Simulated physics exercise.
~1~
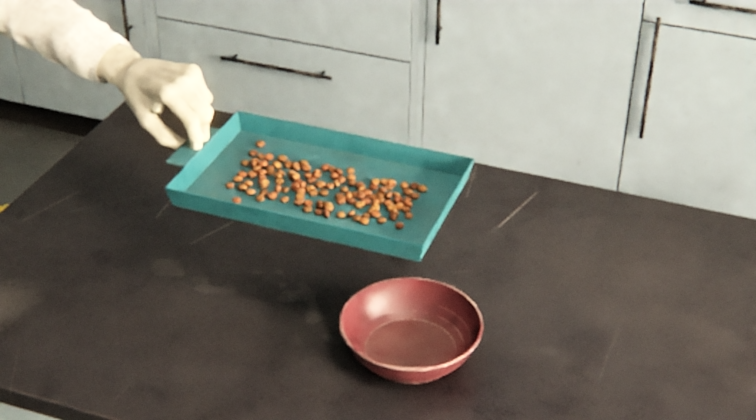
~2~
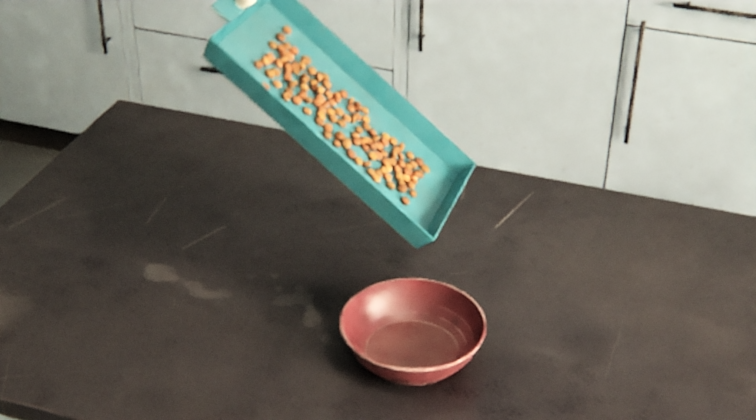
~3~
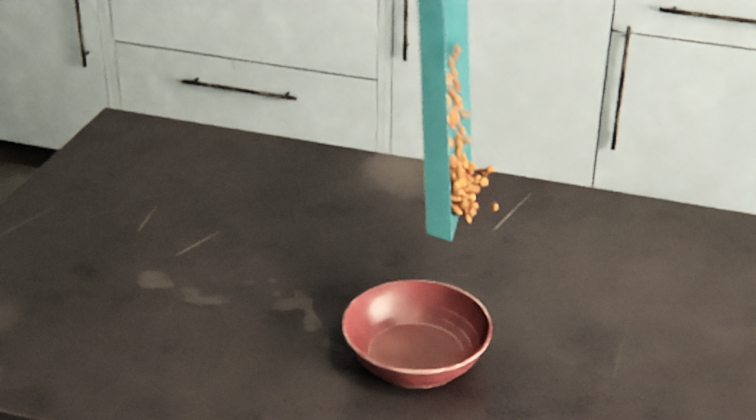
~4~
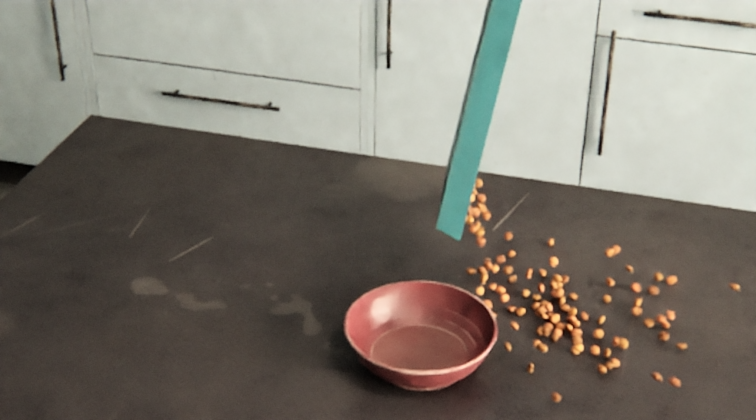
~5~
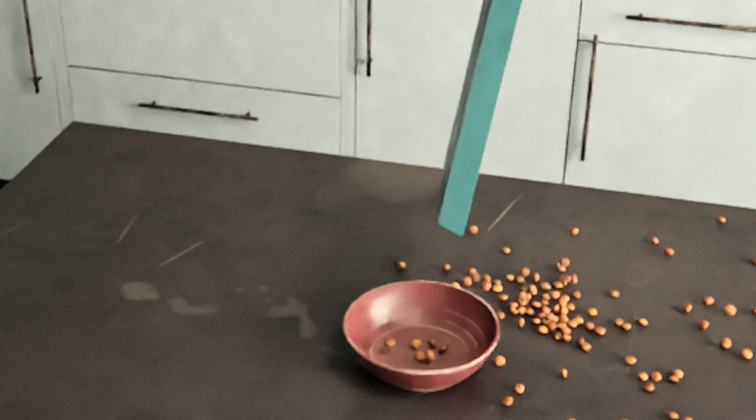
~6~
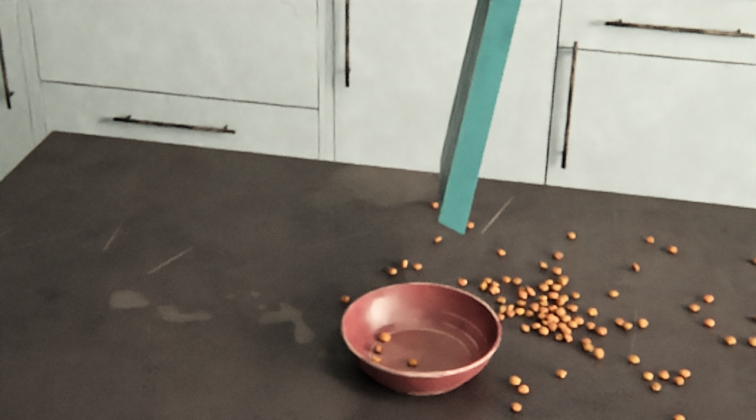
On a dark countertop in a kitchen, a pale hand tipped a teal tray of small brown kibble until it stood upright above a red bowl, and the pieces spilled mostly to the right, scattering over the counter with only a few in the bowl.
